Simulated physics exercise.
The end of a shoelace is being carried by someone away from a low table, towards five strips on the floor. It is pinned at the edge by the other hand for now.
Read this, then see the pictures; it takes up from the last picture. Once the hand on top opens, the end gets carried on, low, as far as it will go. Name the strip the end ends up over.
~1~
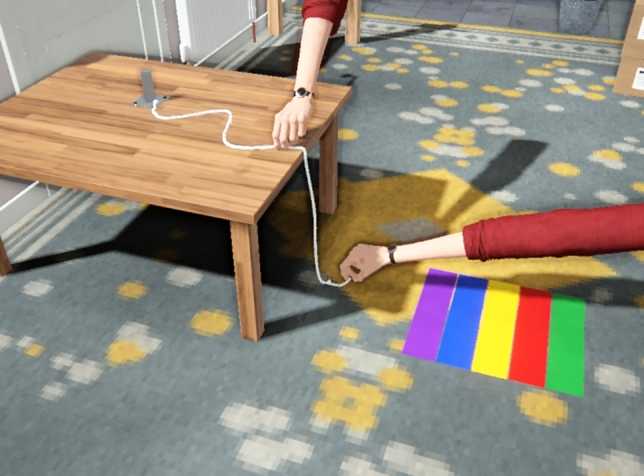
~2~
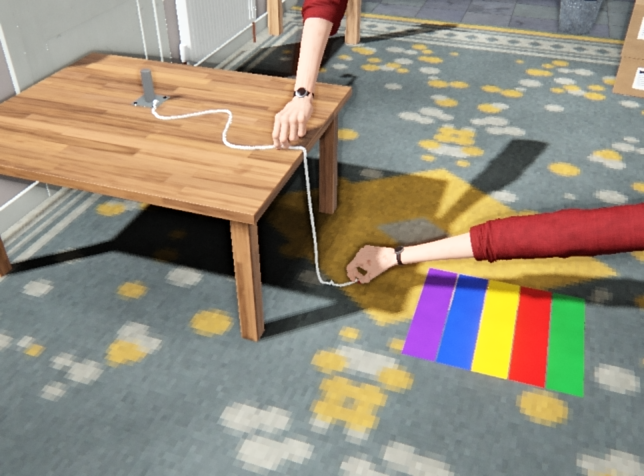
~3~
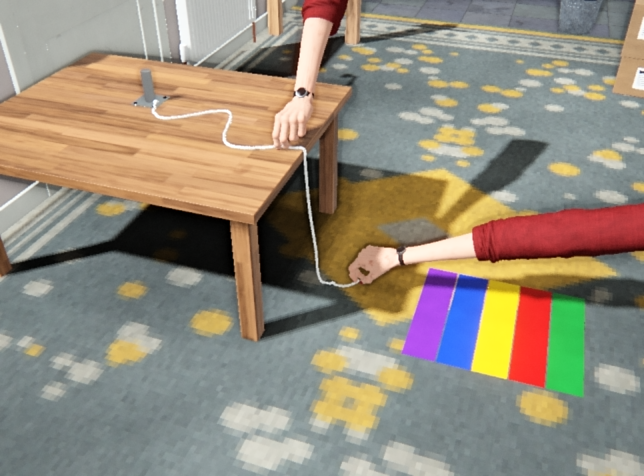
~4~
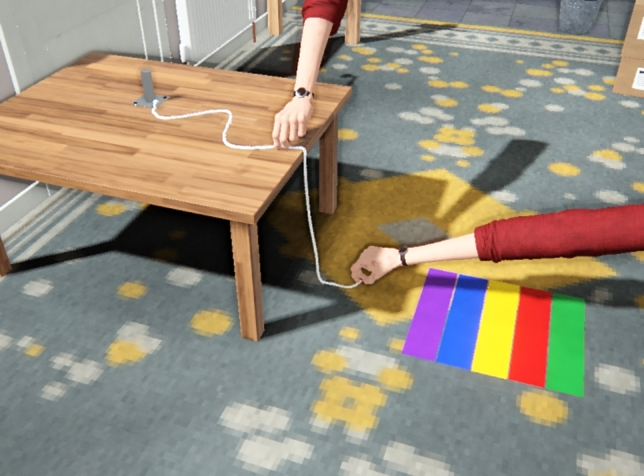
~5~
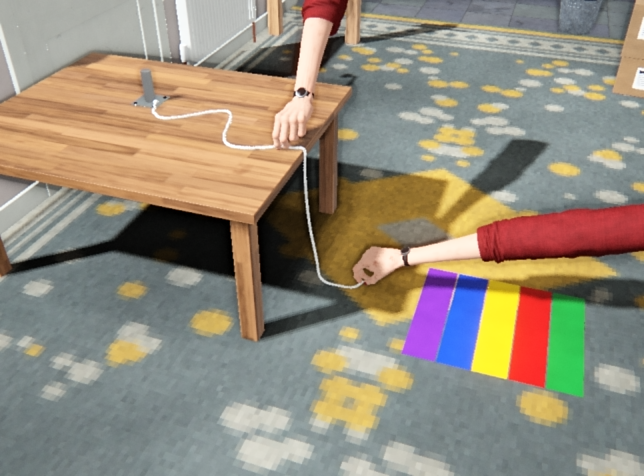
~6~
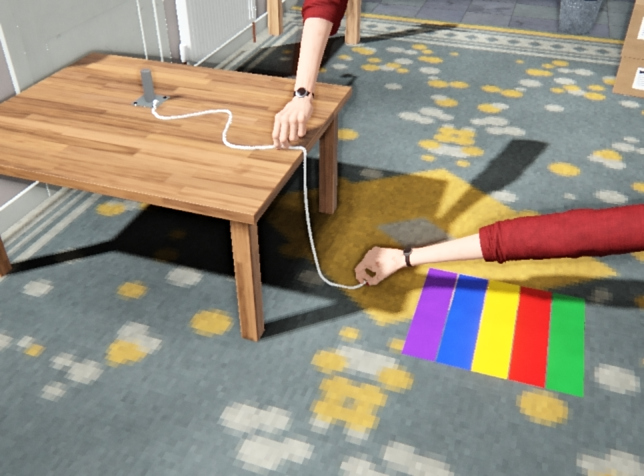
Red.
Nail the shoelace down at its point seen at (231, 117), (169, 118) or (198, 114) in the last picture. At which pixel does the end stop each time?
In order: (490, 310), then (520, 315), then (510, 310).
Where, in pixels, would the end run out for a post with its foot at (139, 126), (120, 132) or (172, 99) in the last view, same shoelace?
Approximate places, in that order: (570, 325), (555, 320), (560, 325).
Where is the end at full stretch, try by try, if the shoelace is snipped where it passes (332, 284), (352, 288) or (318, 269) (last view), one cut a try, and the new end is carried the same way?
Respectively (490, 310), (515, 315) and (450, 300).
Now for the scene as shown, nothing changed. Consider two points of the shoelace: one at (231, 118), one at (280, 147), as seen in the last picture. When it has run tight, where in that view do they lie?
Point one: (258, 129); point two: (354, 177).
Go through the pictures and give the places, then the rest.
In the first frame, end (350, 279); purple (423, 340); blue (457, 348); yellow (492, 356); red (528, 364); green (566, 373).
In the second frame, end (357, 280); shoelace through (156, 114) (220, 111) (225, 141) (294, 148) (310, 208) (317, 267).
In the third frame, end (359, 280).
In the fourth frame, end (361, 281); shoelace through (156, 114) (220, 111) (225, 141) (294, 148) (308, 208) (317, 267).
In the fifth frame, end (363, 281).
In the sixth frame, end (365, 282); shoelace through (156, 114) (220, 111) (225, 141) (294, 148) (307, 208) (318, 267).
Soon after, end near (472, 305); over blue.
Then, end near (514, 314); over yellow.
At full stretch, end near (540, 319); over red. It gets as far as the red strip.
